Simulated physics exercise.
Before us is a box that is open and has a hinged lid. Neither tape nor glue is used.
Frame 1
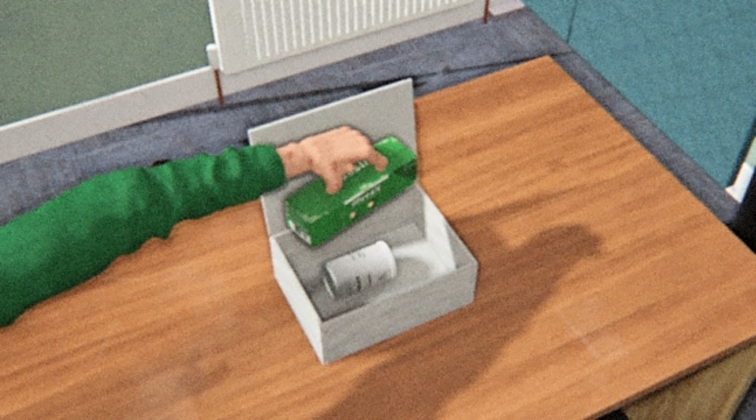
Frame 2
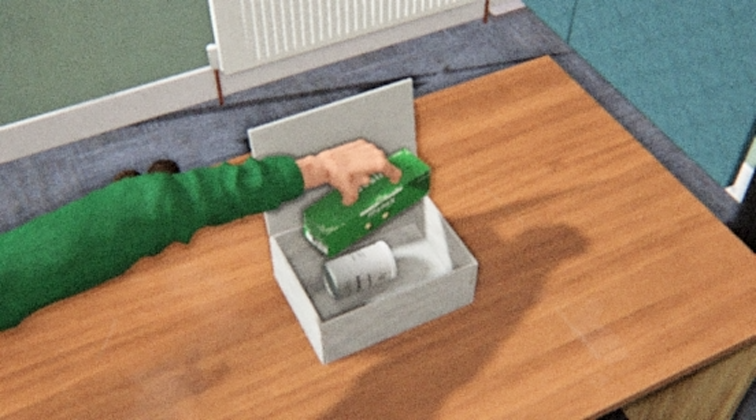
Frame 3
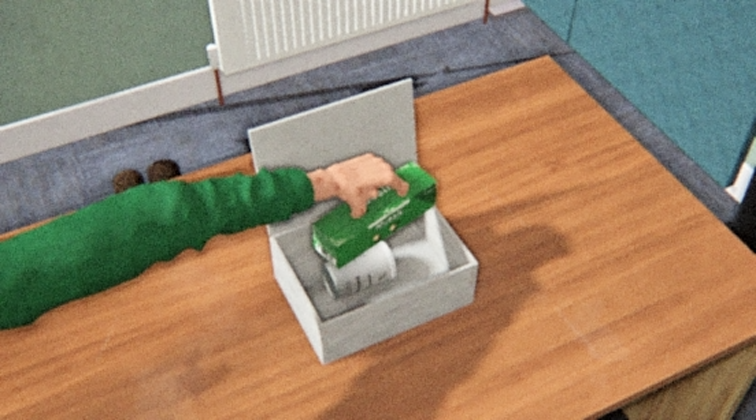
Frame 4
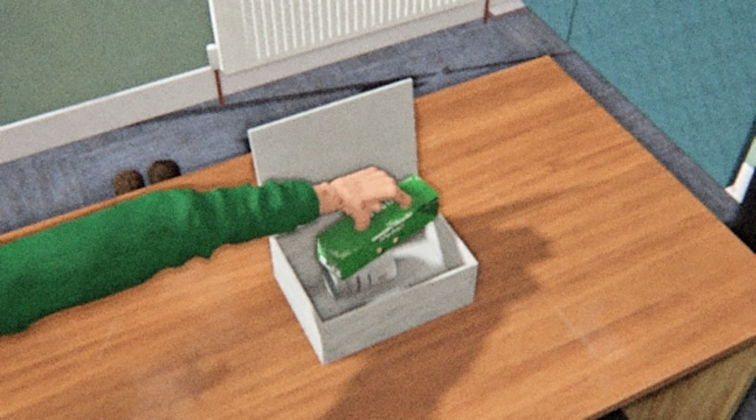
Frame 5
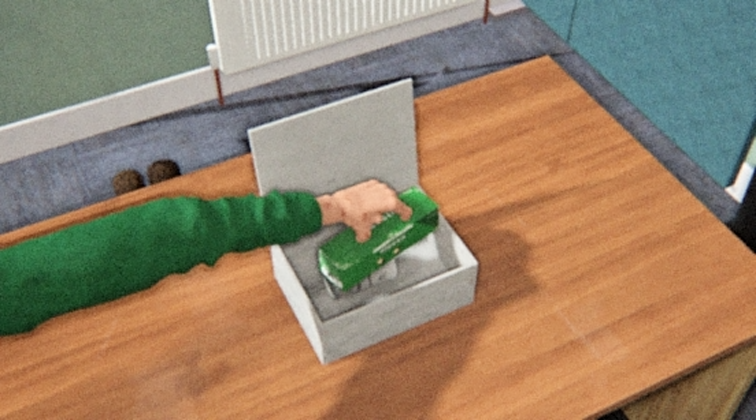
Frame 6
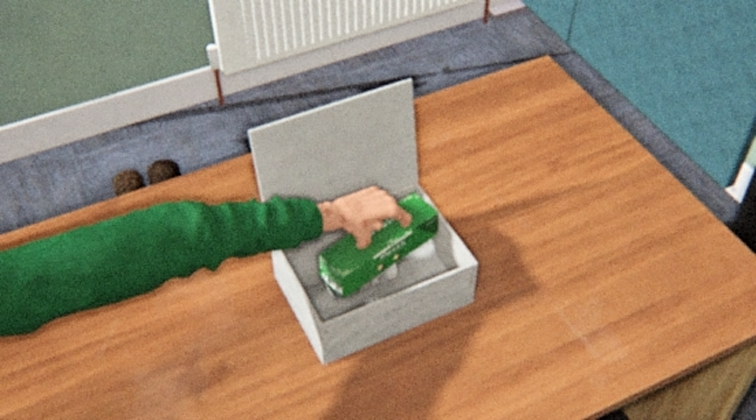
A hand in a green sleeve lowered a green carton into an open box with a hinged lid, gradually covering the white tin lying inside, and was still holding the carton there.
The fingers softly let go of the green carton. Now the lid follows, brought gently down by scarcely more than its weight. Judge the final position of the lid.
The lid finishes down on the rim.
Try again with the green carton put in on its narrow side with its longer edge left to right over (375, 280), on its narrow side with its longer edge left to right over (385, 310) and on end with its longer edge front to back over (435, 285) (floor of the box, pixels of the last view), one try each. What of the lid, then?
Try one: The lid comes all the way down; try two: It comes all the way down; try three: It remains open.
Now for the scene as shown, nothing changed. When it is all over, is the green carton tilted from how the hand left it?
At the finish it goes crooked.
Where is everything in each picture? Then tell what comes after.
The first picture shows coming down; green carton (353, 190); white tin (359, 271).
The second picture shows coming down; green carton (368, 201); white tin (359, 271).
The third picture shows coming down; green carton (376, 214); white tin (359, 271).
The fourth picture shows coming down; green carton (379, 226).
The fifth picture shows coming down; green carton (380, 237).
The sixth picture shows in place under the hand; green carton (380, 244).
Then, 0.80 s after the last picture, lid starting down; green carton on its side near (401, 297).
Then, 1.60 s after the last picture, lid 58° above the rim; green carton on its side near (401, 297).
Then, 2.00 s after the last picture, lid 17° above the rim; green carton on its side near (401, 297).
At rest, lid shut; tipped over in the box, green carton; white tin in place. Seen from the same camera at the end, green carton near (401, 297).
